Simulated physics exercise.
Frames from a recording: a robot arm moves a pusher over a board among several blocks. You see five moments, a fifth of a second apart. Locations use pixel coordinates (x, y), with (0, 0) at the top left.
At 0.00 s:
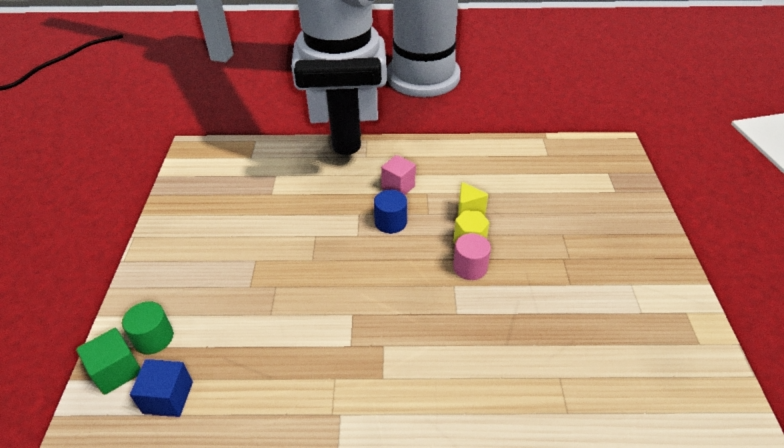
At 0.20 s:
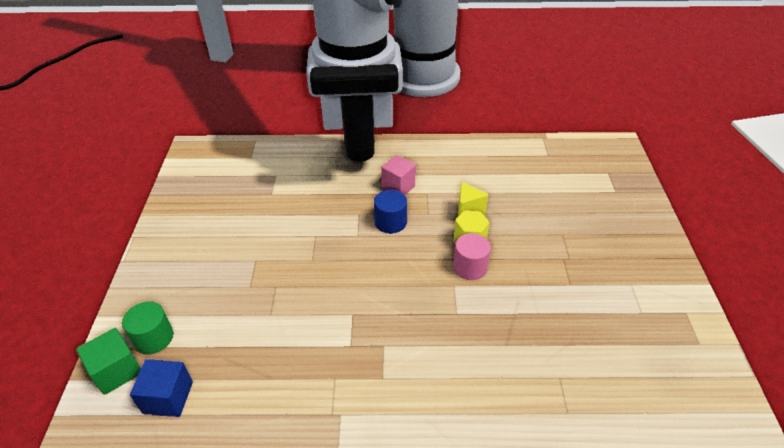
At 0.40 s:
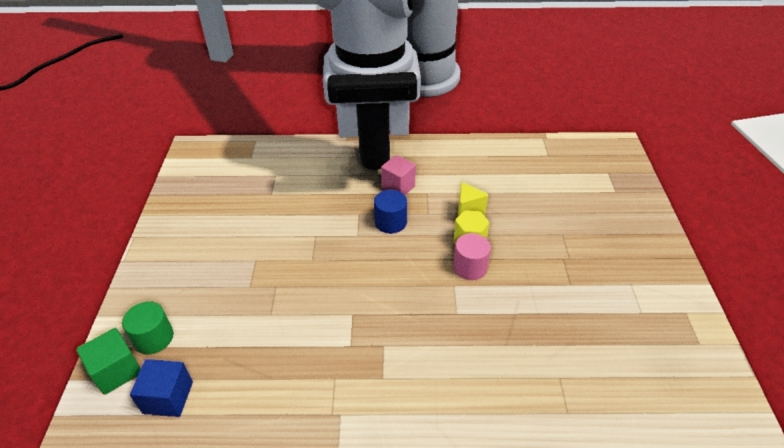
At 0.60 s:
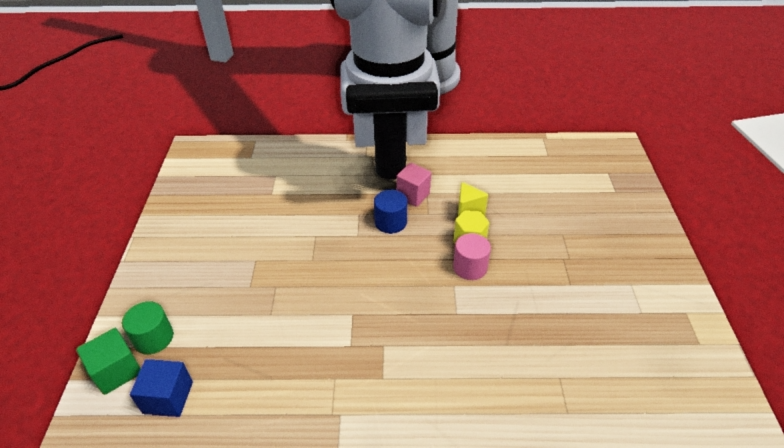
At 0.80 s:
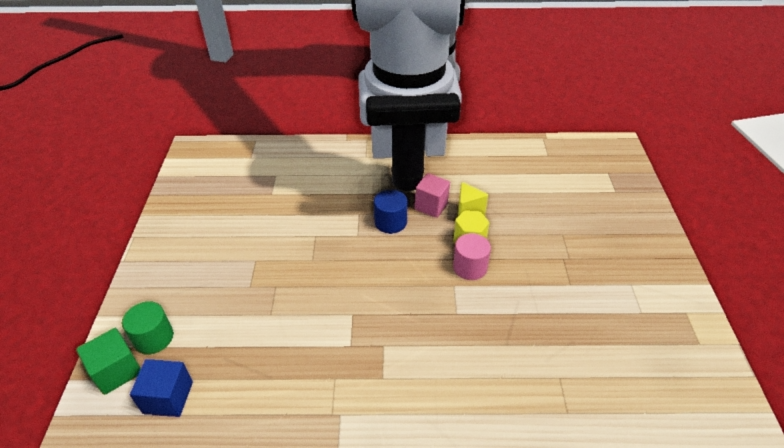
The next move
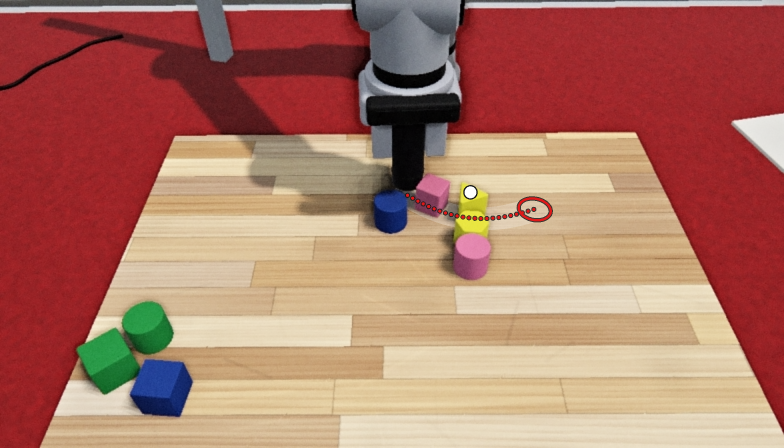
A robot arm moved its black pusher right and slightly toward the front of a wooden board, then nudged the pink cube away from the blue cylinder toward the yellow blocks, while the other blocks stayed still.
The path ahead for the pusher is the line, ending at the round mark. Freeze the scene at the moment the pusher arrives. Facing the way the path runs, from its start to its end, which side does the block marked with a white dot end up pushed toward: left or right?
Out to the right.
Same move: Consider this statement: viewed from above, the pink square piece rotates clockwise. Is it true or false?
The claim holds.
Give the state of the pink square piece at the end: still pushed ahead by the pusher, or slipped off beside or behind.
Slid off.
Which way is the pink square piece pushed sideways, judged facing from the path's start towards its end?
To the right.
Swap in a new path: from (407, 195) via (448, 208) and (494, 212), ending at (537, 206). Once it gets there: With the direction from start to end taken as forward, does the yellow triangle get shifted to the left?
No.
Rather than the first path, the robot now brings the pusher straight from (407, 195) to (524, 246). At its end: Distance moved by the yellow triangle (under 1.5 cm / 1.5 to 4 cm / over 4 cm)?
Shift of over 4 cm.
Path on the board, from (407, 195) over (446, 213) and (492, 218) to (535, 209); the dot is on the yellow triangle.
The first path, step by step. One third of the way, pusher (447, 200); pink square piece (477, 201), turned 15° anticlockwise; yellow triangle (502, 201).
Two thirds of the way, pusher (495, 205); pink square piece (524, 208); yellow triangle (549, 214), turned 30° clockwise.
At the end, pusher (538, 196); pink square piece (550, 209), turned 35° clockwise; yellow triangle (570, 223), turned 55° clockwise; yellow six-sided block in place.
